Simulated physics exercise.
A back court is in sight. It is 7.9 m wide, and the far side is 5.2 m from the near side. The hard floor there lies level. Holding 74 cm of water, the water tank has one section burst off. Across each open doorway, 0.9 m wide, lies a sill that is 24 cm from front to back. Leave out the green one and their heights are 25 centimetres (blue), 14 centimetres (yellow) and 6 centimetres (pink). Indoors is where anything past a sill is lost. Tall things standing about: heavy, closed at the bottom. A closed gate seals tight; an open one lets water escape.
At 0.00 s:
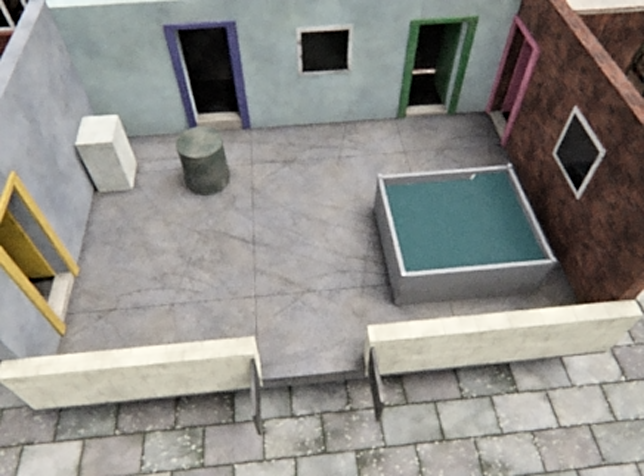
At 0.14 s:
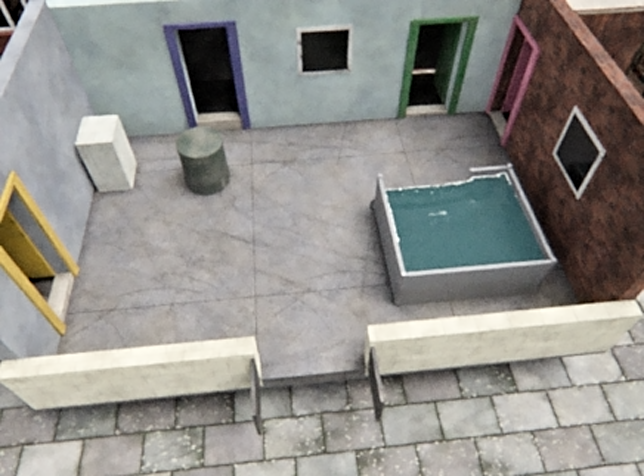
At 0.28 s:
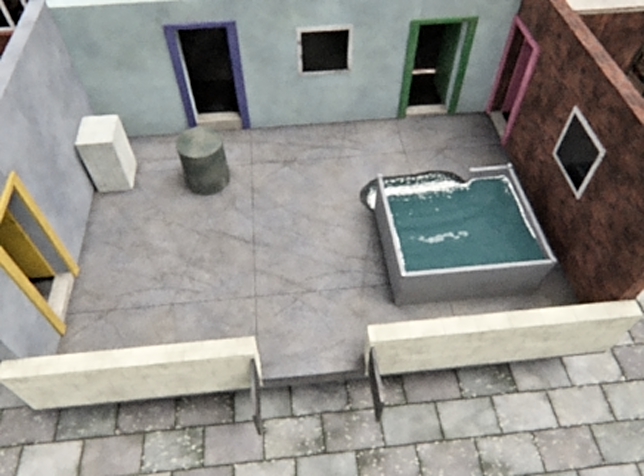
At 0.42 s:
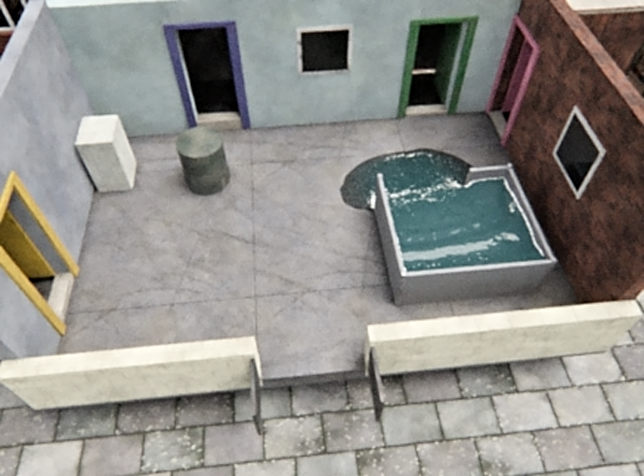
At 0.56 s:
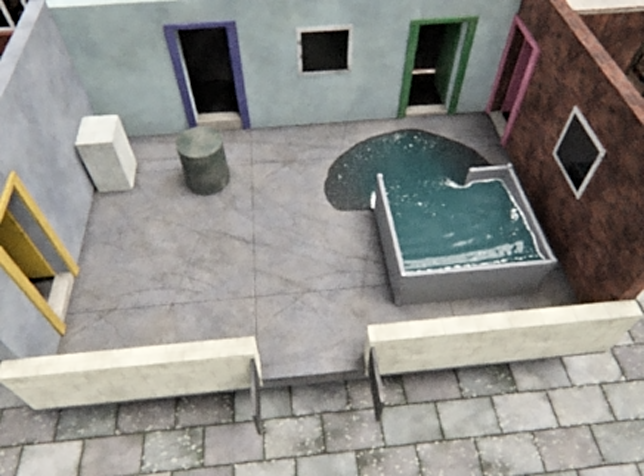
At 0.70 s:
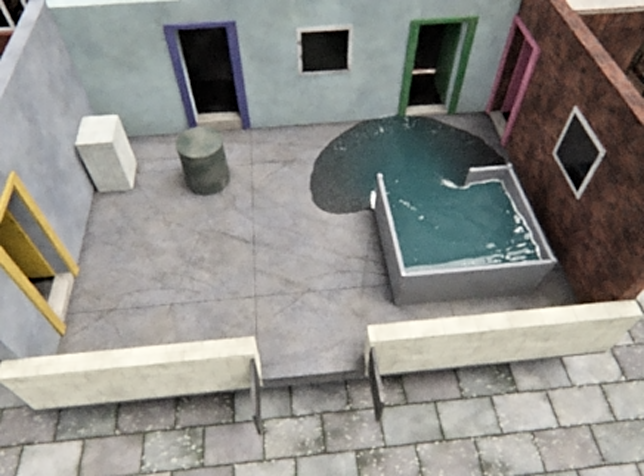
In a walled back court with coloured doorways, the far side of a full water tank opened, and water poured through the gap, spreading in a widening dark pool across the floor behind it.
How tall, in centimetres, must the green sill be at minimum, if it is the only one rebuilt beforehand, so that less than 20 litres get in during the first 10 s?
It needs to be at least 31 cm tall.
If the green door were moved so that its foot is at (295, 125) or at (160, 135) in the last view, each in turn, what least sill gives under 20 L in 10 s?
You'd want about 16 cm there first, then about 17 cm.
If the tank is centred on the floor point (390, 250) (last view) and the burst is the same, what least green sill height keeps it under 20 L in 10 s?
It should be around 13.0 cm high.
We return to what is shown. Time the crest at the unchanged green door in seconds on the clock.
Peak time: About 2.0 s.
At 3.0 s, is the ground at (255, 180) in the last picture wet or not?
At that moment it's submerged.
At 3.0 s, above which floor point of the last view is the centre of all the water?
I'd say around (373, 185).
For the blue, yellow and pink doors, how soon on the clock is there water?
Arrival times - blue: 1.8 s; yellow: 4.0 s; pink: 1.0 s.
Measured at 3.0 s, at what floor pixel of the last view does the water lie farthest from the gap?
Close to pixel (106, 143).
After 1.4 s water covers 25 % of the floor, deepest (44 cm) near (372, 124); 24 cm at the green door, 77 litres in over its 7 cm sill.
After 3.0 s water covers 40 % of the floor, deepest (30 cm) near (103, 155); 22 cm at the green door, 317 litres in over its 7 cm sill.
After 10.0 s water covers 95 % of the floor, deepest (10 cm) near (98, 275); 6 cm at the green door, 454 litres in over its 7 cm sill.
At the green door as built, the water arrived by 0.8 s and peaked near 31 cm at 2.0 s.
Run again over the same 10 s with other heights there, 38 litres in over 28 cm, 2 litres over 38 cm. The limit of 20 litres is kept from about 31 cm up.
